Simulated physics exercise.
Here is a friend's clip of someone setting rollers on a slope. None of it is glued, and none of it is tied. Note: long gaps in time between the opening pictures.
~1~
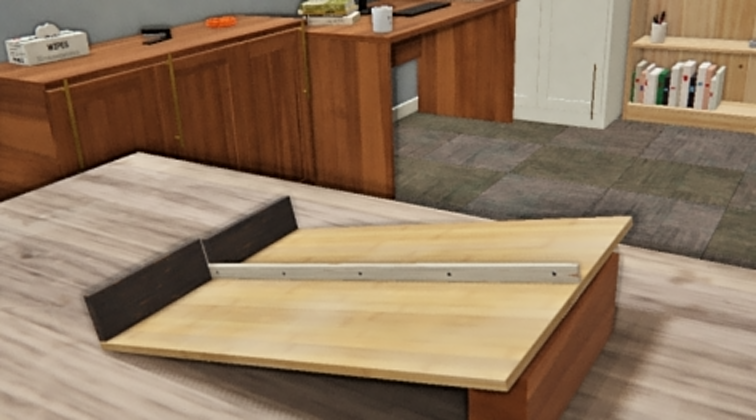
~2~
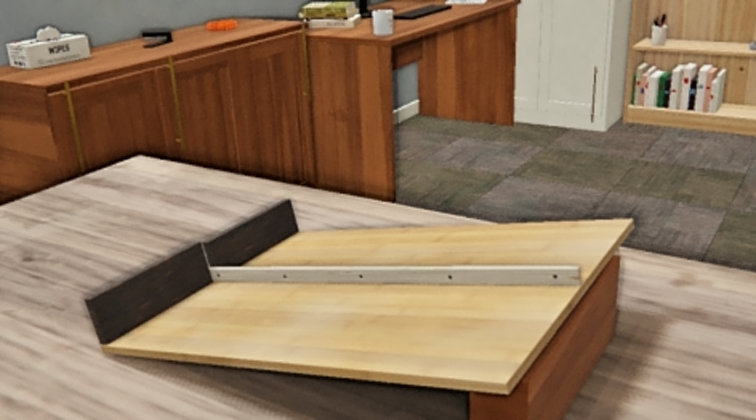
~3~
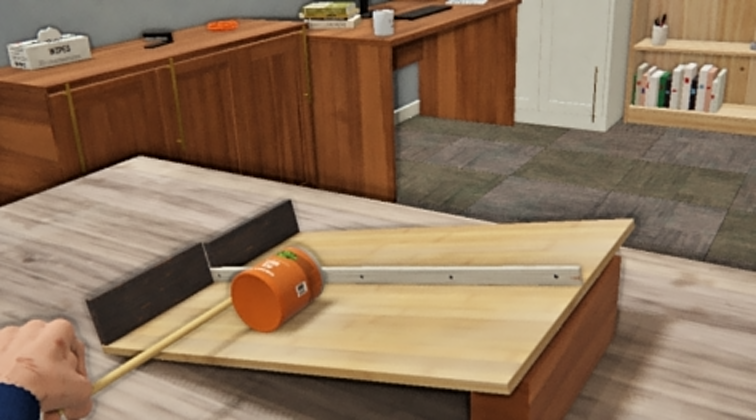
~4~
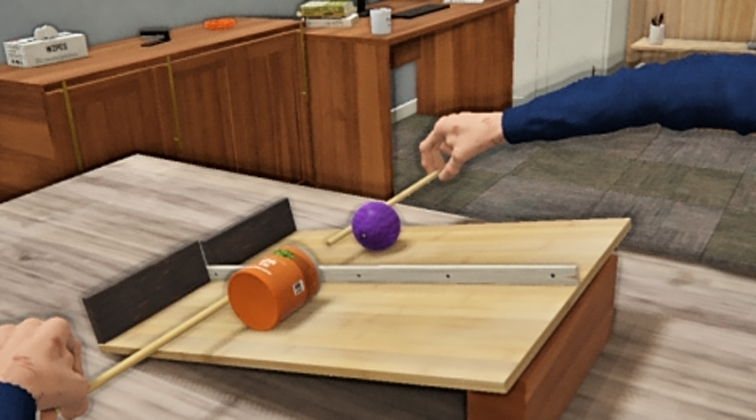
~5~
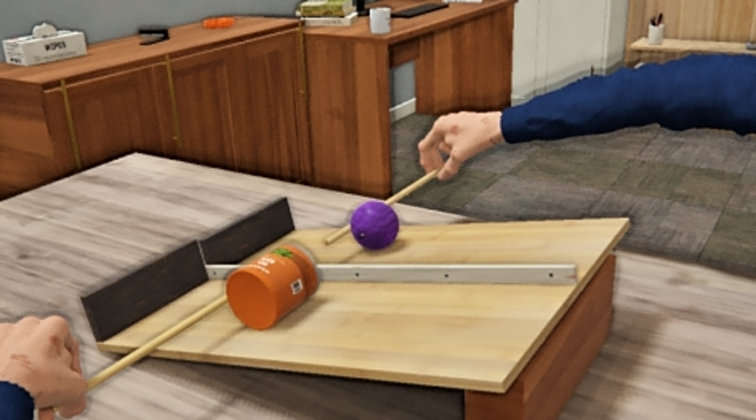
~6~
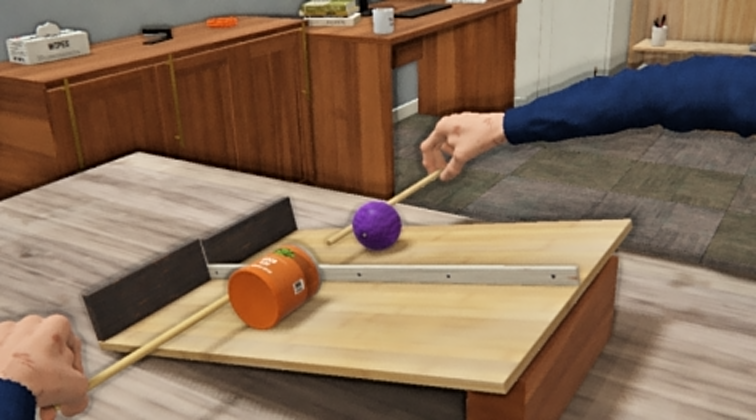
A hand used a thin stick to hold an orange tin on the sloped wooden board, then another hand held a purple ball behind a second stick across the divider, and both stayed still.
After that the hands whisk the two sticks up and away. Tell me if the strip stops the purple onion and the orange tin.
Once the sticks go, the purple onion comes to rest and the orange tin comes to rest.
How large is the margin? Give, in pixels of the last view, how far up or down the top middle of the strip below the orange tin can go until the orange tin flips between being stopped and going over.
Shift: Approx. 32 px, direction down.
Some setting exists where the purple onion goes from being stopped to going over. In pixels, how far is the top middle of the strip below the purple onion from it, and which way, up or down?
Roughly 24 pixels, downward.
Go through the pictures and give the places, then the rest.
Board (359, 260), in the first frame.
Board (360, 263), in the second frame.
Board (361, 264), in the third frame.
Held back by the sticks; orange tin (276, 287); board (358, 262), in the fourth frame.
Held back by the sticks; purple onion (374, 226); board (356, 261), in the fifth frame.
Held back by the sticks; purple onion (377, 226); orange tin (276, 286); board (358, 262), in the sixth frame.
Then, 0.28 s past the last view, purple onion rolling on the board near (351, 228); orange tin rolling on the board near (250, 285).
Then, 0.46 s past the last view, purple onion rolling on the board near (301, 229); orange tin rolling on the board near (201, 285).
Then, 0.62 s past the last view, purple onion rolling on the board near (277, 230); orange tin resting against the strip near (178, 284).
Finally, the purple onion is held by the strip, near (272, 230); the orange tin is held by the strip, near (173, 283).
